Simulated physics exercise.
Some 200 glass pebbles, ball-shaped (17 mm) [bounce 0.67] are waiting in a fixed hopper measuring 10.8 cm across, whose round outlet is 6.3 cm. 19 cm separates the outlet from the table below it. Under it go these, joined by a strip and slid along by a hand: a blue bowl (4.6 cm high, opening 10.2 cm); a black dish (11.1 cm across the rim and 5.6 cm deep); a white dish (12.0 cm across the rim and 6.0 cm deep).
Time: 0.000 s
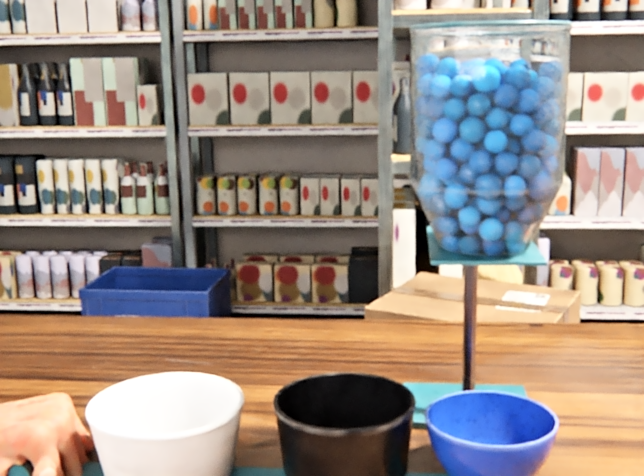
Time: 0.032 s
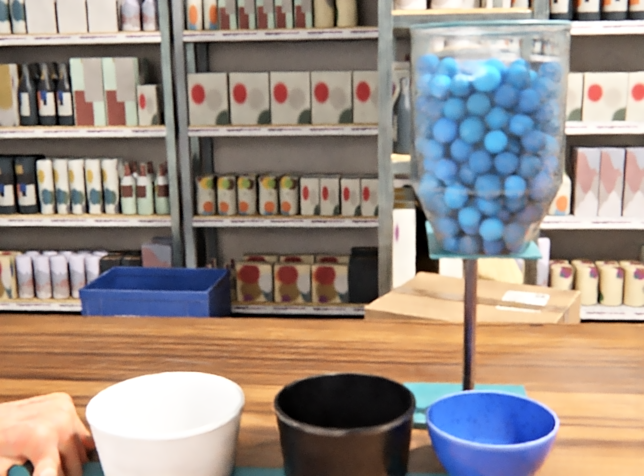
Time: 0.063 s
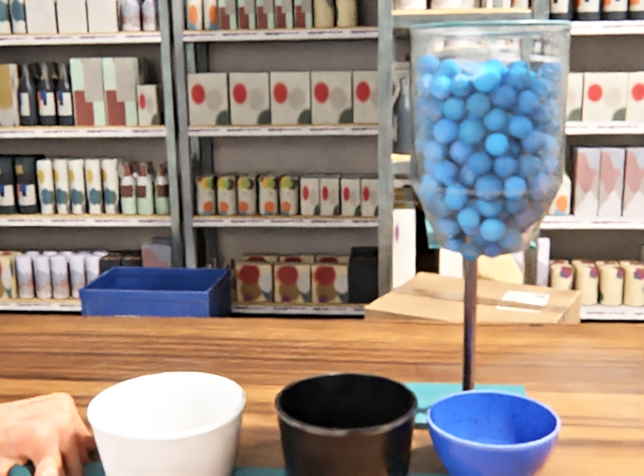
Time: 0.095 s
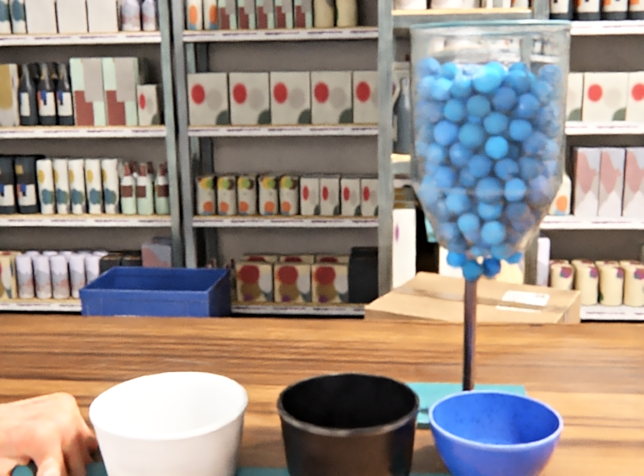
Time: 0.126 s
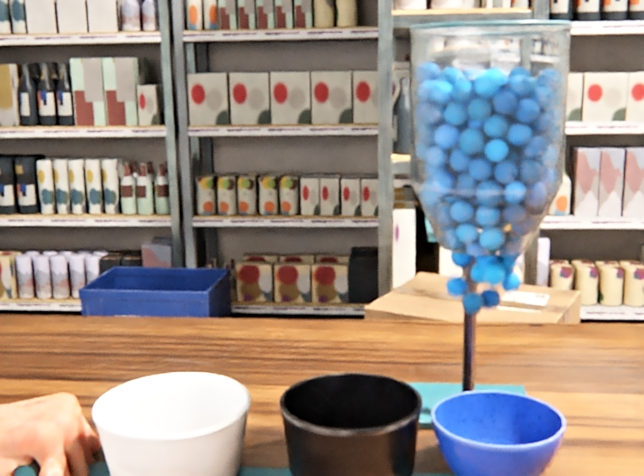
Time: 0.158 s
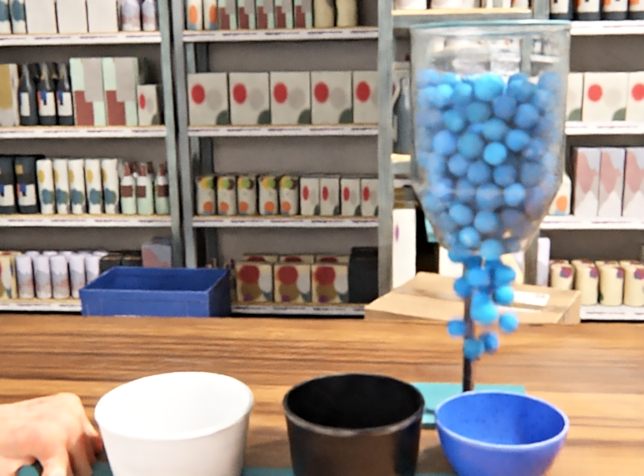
A clear container packed with blue balls stands on a thin post above a wooden counter, viewed from the front at close range, with shelves of boxes and bottles behind. Below it sit a white bowl at left, a black one in the middle and a blue one at right, a hand beside the white. Balls begin dropping from the container's bottom in a growing cluster, while the bowls slide very slightly right.
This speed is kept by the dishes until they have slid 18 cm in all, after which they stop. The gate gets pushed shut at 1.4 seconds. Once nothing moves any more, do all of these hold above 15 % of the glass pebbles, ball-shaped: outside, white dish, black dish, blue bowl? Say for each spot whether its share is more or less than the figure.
Compared with the figure: Outside everything more, white dish less, black dish more, blue bowl more.
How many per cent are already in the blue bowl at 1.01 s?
Roughly 35 per cent.
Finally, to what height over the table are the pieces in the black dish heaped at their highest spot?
Near 6.0 cm.
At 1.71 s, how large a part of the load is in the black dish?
About 40 per cent by then.
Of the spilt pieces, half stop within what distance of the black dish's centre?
I'd put it at close to 42 cm.
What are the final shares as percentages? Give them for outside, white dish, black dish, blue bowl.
Outside 25 %, white dish 0 %, black dish 40 %, blue bowl 35 %.
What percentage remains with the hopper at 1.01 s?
Some 20 per cent of the load.
Then, at 1.01 s, outside 20 %, black dish 15 %, blue bowl 35 %, hopper 20 %, in the air 10 %; middle of all pieces on or above the table near (518, 395).
After 1.71 s, outside 25 %, black dish 40 %, blue bowl 35 %; middle of all pieces on or above the table near (574, 452).
After 2.36 s, outside 25 %, black dish 40 %, blue bowl 35 %; middle of all pieces on or above the table near (614, 444).
After 2.98 s, outside 25 %, black dish 40 %, blue bowl 35 %; middle of all pieces on or above the table near (637, 446).
At rest (3.2 s), outside 25 %, white dish 0 %, black dish 40 %, blue bowl 35 %, hopper 0 %.
